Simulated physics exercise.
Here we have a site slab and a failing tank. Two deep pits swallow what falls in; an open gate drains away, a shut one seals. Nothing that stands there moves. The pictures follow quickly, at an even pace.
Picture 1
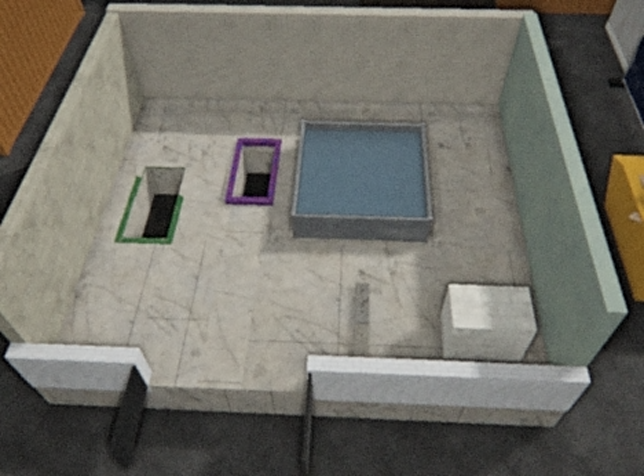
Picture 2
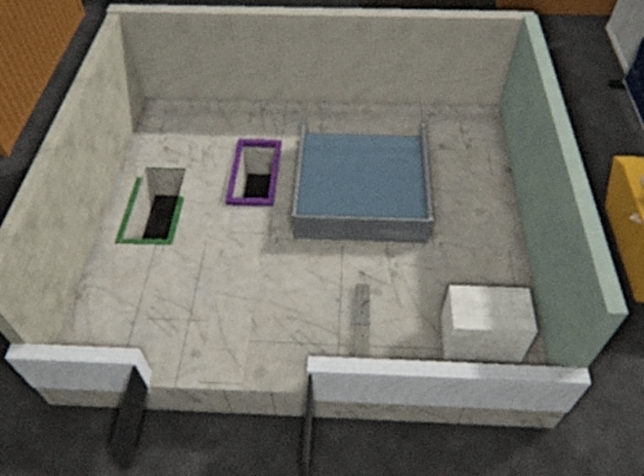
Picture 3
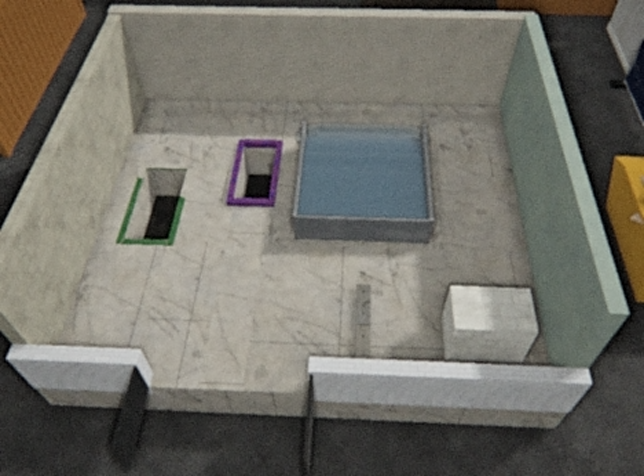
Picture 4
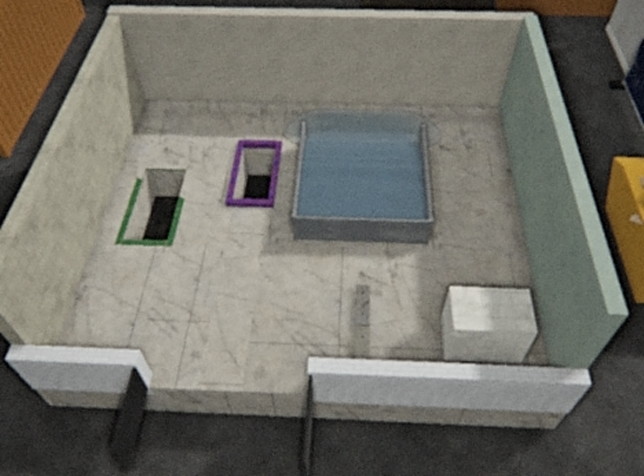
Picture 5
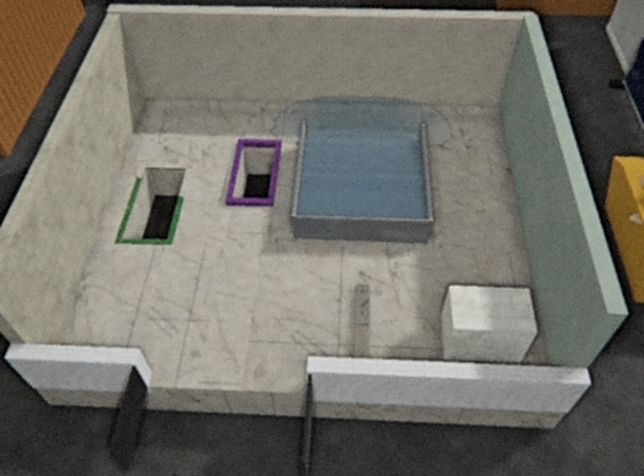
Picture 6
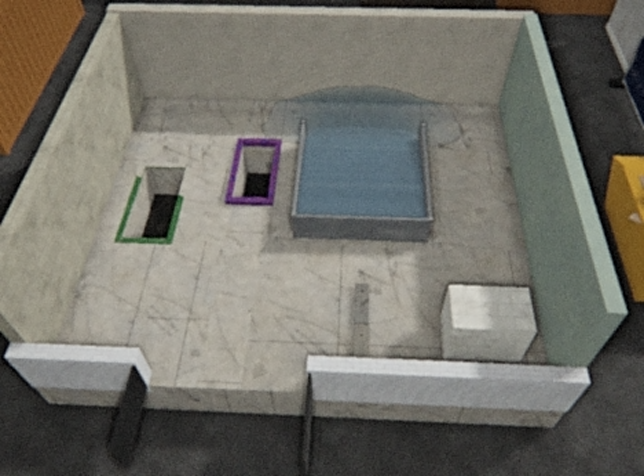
Blue water tank on a pale walled slab losing its far side, with water pouring out and spreading toward the back wall.
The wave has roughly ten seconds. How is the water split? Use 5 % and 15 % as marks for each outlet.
One by one: The gate takes under 5 %; the green pit takes over 15 %; the purple pit takes under 5 %.
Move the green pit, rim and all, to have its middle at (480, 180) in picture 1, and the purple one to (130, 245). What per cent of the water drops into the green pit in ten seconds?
Parts in a hundred: Green 25.
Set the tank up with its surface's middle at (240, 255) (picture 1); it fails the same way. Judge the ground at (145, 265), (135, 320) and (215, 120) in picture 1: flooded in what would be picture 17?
In turn: Not flooded, not flooded, flooded.
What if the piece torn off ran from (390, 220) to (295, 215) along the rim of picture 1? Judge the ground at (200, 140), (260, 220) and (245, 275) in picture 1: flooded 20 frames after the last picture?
One after the other: Dry, dry, awash.
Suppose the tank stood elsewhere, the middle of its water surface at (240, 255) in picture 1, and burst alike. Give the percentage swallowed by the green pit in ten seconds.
Roughly, in per cent: Green 25.
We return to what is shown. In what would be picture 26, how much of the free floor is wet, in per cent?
About 40 per cent.
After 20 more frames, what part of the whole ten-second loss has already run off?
I make it 5 per cent.
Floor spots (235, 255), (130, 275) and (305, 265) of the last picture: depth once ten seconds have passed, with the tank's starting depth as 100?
In turn 4, 2 and 6 in a hundred.
A moment on, water covers 15 % of the floor; the gate 0 %, the green pit 0 %, the purple pit 0 %.
Next, water covers 20 % of the floor; the gate 0 %, the green pit 0 %, the purple pit 0 %.
Then, water covers 40 % of the floor; the gate 0 %, the green pit 1 %, the purple pit 0 %.
Later, water covers 60 % of the floor; the gate 0 %, the green pit 10 %, the purple pit 0 %.
In the end, water covers 80 % of the floor; the gate 1 %, the green pit 21 %, the purple pit 0 %.
